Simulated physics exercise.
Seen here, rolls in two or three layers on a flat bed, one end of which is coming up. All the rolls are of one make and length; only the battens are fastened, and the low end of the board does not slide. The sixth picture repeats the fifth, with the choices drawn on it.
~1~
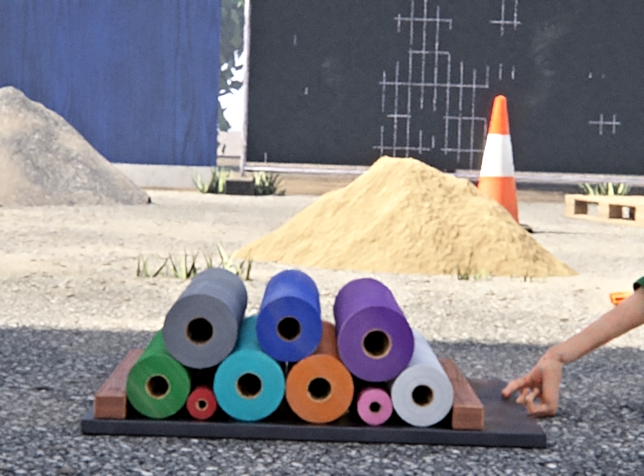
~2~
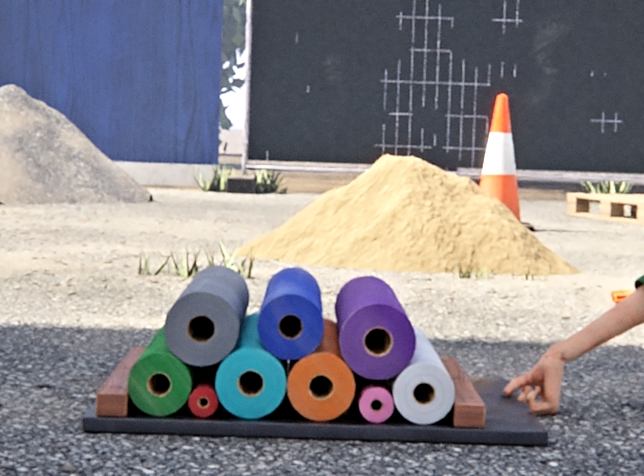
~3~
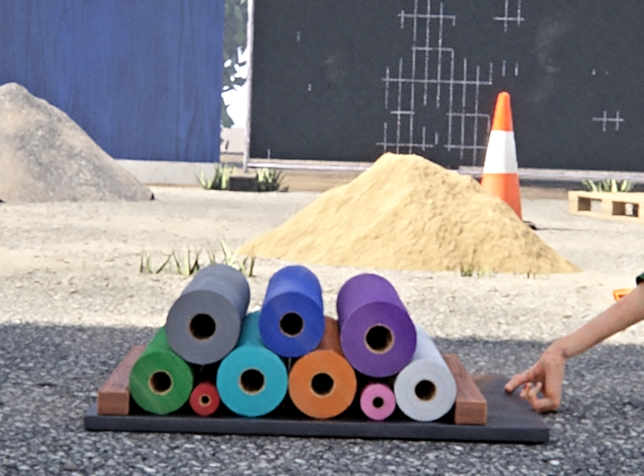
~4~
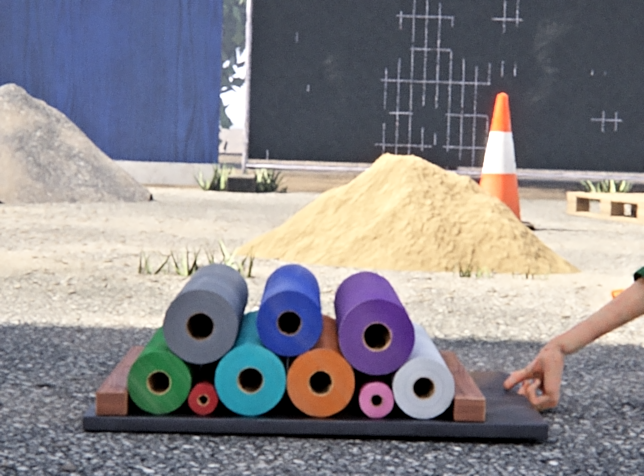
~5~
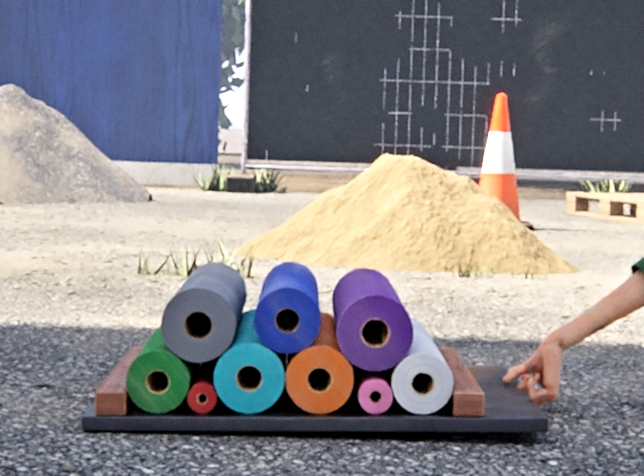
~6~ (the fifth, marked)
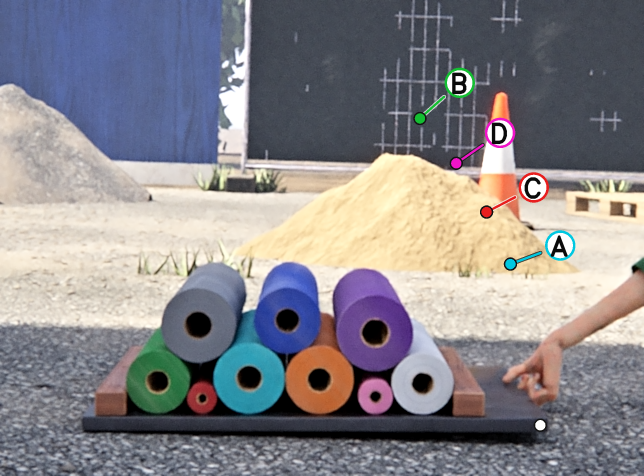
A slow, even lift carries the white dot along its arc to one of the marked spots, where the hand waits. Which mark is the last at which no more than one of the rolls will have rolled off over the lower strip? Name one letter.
Lift it to C and no more.
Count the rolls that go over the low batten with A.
It comes to none.
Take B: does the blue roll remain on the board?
No, with B.
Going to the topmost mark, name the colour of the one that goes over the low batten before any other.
The grey one.
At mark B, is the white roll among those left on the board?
The white roll: Yes.
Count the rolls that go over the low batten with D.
The count is two.
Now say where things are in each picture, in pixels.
In the first picture, purple roll (377, 343); grey roll (200, 331); blue roll (289, 328).
In the second picture, blue roll (290, 326); board (315, 391).
In the third picture, board (317, 388); pink roll (378, 403); white roll (425, 390); blue roll (291, 324).
In the fourth picture, board (316, 387); green roll (159, 383); red roll (203, 400).
In the fifth picture, board (315, 385); green roll (158, 382); red roll (202, 399).
On the copy, A at (510, 264); B at (420, 118); C at (486, 212); D at (456, 163); the white dot at (540, 426).
On C. First, board at 17°.
Then, board at 29°.
Finally, board at 29°, none over the low batten.
By contrast, A none over the low batten; B three over the low batten (purple, grey, blue); D two over the low batten (grey, blue).
